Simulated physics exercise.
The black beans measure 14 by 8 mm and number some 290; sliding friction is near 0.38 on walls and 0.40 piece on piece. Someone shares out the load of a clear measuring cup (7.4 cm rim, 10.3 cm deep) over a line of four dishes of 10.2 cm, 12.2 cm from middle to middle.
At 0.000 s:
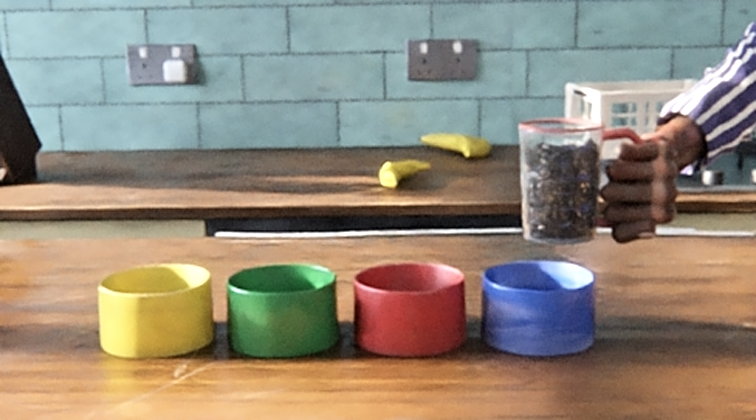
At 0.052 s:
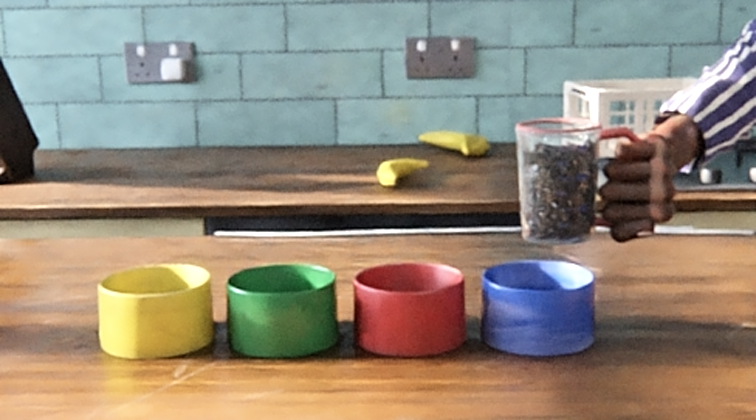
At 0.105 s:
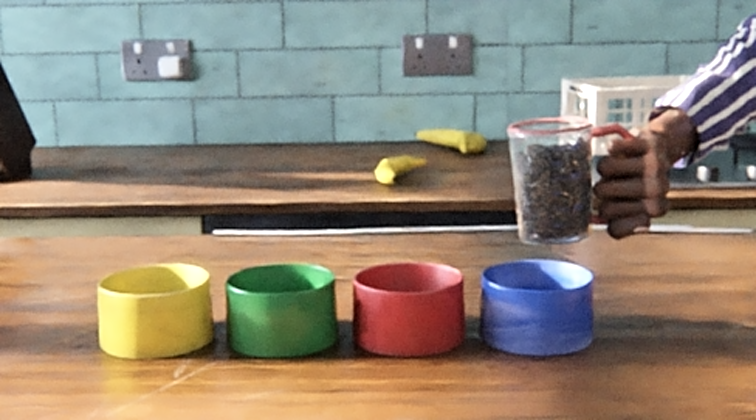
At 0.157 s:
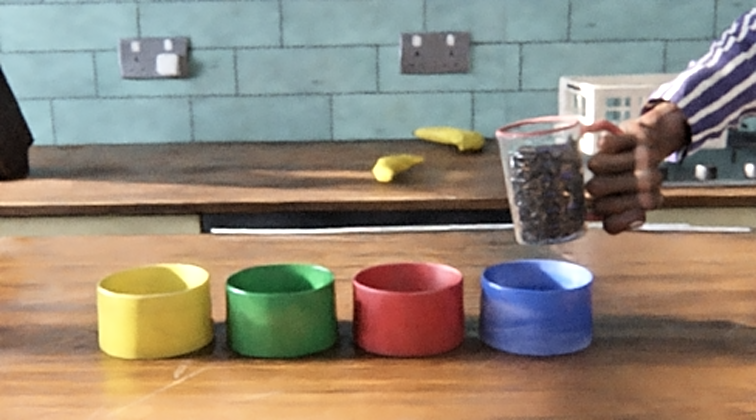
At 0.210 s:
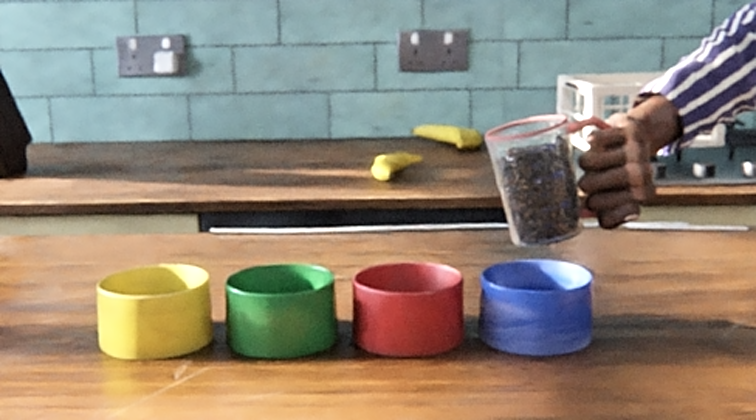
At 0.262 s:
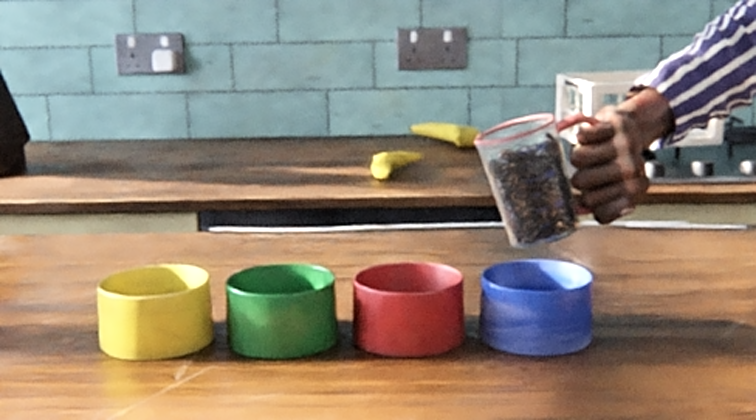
Hand holding a clear measuring cup of dark beans above a blue dish, tilting it leftward beside red, green and yellow dishes.
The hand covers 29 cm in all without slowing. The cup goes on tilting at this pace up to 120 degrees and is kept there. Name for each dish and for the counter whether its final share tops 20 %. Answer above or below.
Red dish: Below; blue dish: Below; green dish: Above; yellow dish: Below; on the counter: Below.
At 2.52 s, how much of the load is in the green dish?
Some 95 per cent.
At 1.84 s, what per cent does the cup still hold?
About 5 per cent.
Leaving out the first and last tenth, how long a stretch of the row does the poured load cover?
About 6 cm.
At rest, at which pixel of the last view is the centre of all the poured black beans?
At about (269, 313).
After 1.21 s, tilt 94 degrees; cup holds 95 %.
After 1.84 s, tilt 120 degrees; cup holds 5 %, green 95 %.
Then, at 2.52 s, tilt 120 degrees; cup holds 0 %, green 95 %.
By 2.8 s all is still; red 0 %, blue 0 %, green 95 %, yellow 0 %, counter 5 %.
